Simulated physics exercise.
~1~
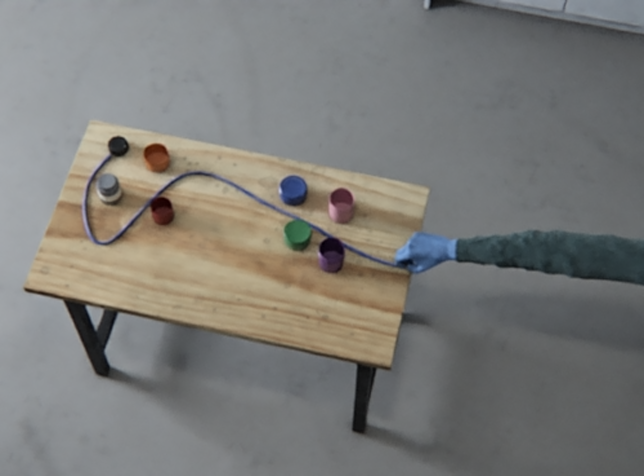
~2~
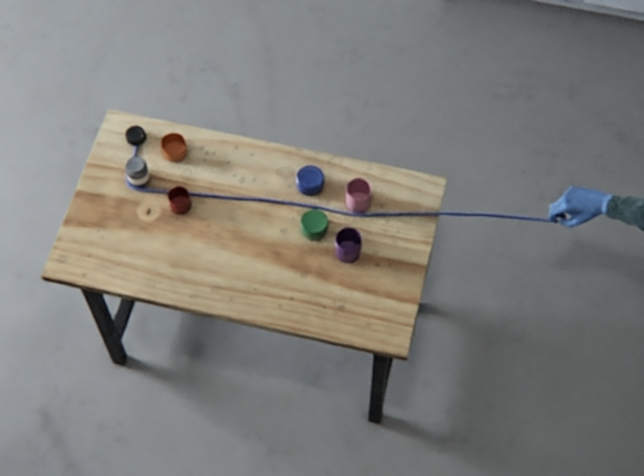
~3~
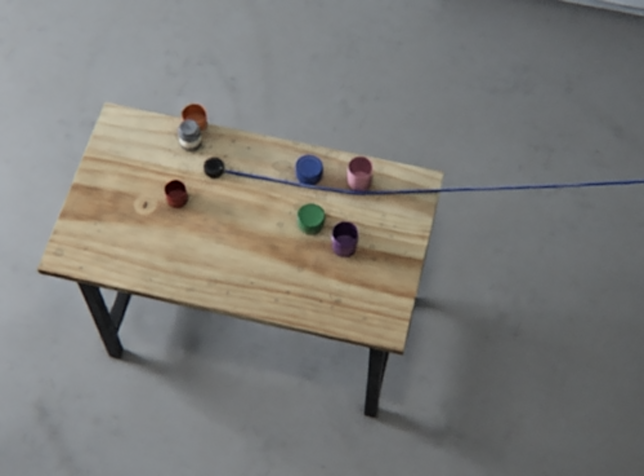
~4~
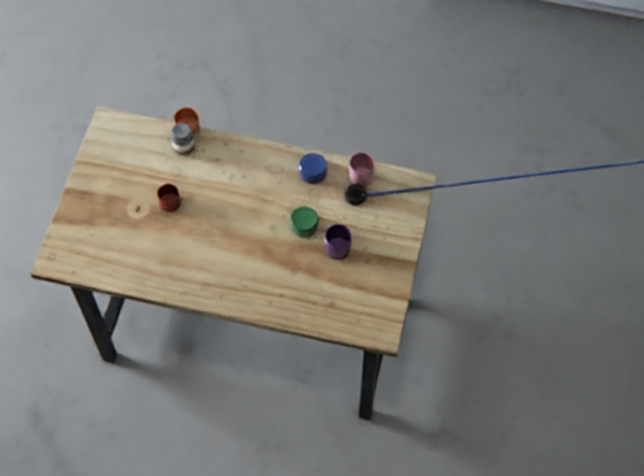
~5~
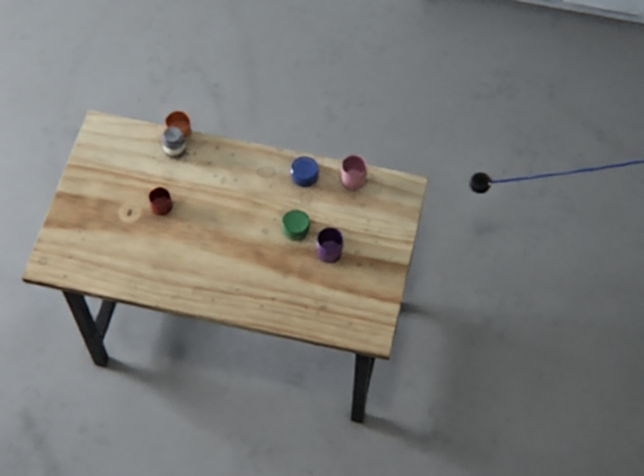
We see a gloved hand pull a blue cord rightward across a wooden table scattered with small containers, straightening it and shifting a grey jar up beside an orange cup, before the attached black puck slides past the blue and pink containers and clears the table's right edge.
